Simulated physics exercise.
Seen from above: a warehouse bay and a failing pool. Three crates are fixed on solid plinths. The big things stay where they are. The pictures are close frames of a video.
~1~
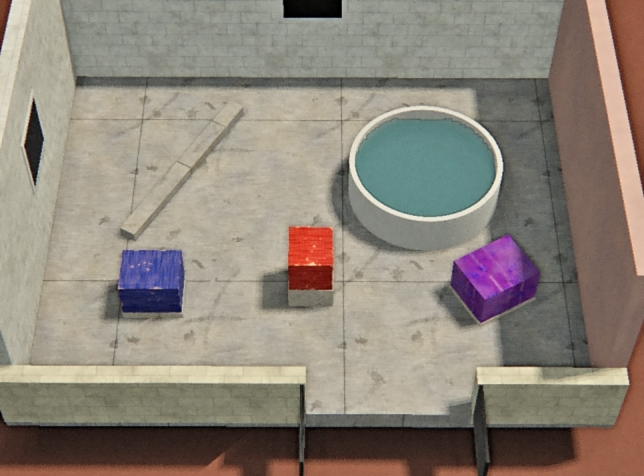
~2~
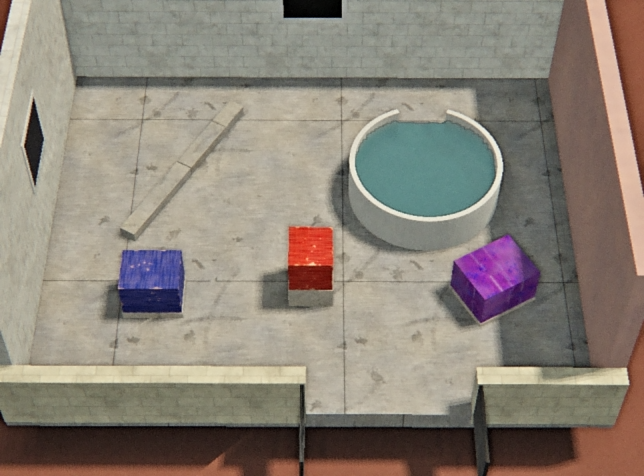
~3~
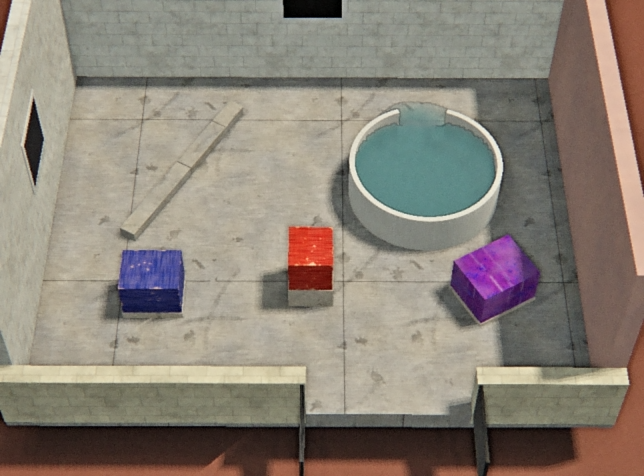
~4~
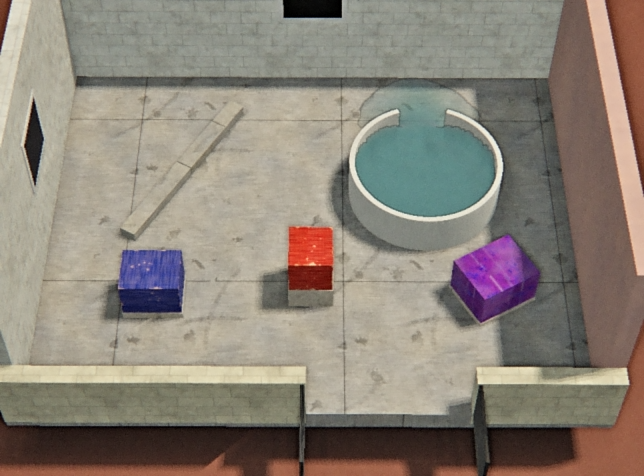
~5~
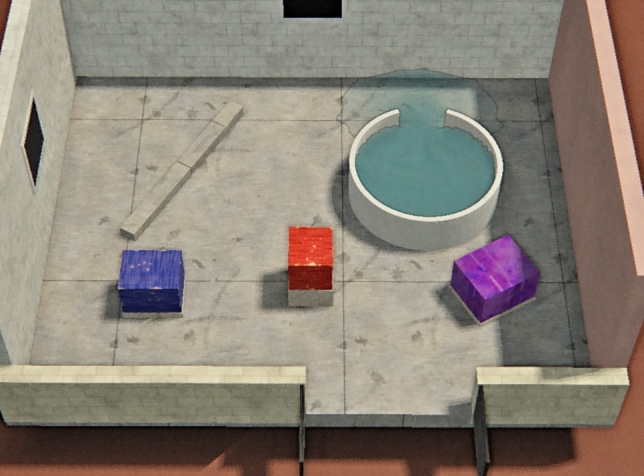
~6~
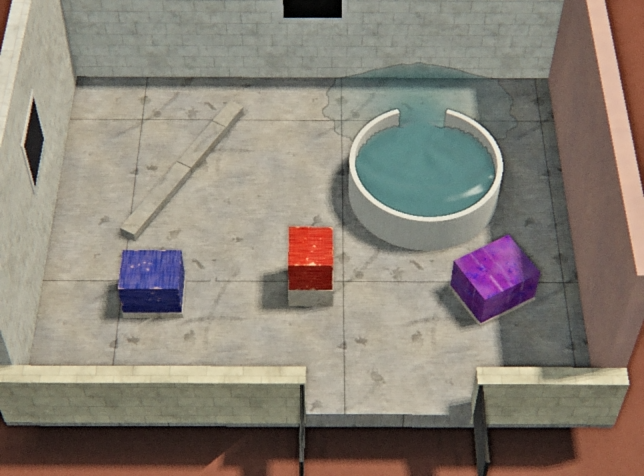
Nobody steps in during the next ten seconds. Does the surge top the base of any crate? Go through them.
One by one: The blue crate keeps dry; the red crate keeps dry; the purple crate is soaked.
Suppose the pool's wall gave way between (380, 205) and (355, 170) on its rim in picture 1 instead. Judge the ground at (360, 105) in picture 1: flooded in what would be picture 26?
At that place: Dry.
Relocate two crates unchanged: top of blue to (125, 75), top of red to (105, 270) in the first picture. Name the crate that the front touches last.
That is the red-painted one.
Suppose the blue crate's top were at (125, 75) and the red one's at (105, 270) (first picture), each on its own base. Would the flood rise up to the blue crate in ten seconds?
Blue crate is soaked.
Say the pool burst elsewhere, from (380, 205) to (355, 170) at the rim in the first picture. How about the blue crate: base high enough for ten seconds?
Then: Blue crate gets wet.
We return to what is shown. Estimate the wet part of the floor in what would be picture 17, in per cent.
About 20 per cent.
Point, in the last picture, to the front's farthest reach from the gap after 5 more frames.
Close to (252, 84).
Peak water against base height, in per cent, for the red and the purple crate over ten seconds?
Near 10 and 190 in a hundred.
A moment on, water covers 10 % of the floor; the blue crate not reached, the red crate not reached, the purple crate not reached.
Next, water covers 20 % of the floor; the blue crate not reached, the red crate not reached, the purple crate not reached.
Then, water covers 35 % of the floor; the blue crate not reached, the red crate not reached, the purple crate water round its plinth.
Later, water covers 65 % of the floor; the blue crate water round its plinth, the red crate water round its plinth, the purple crate water round its plinth.
In the end, water covers 95 % of the floor; the blue crate stayed above the water, the red crate stayed above the water, the purple crate was topped.
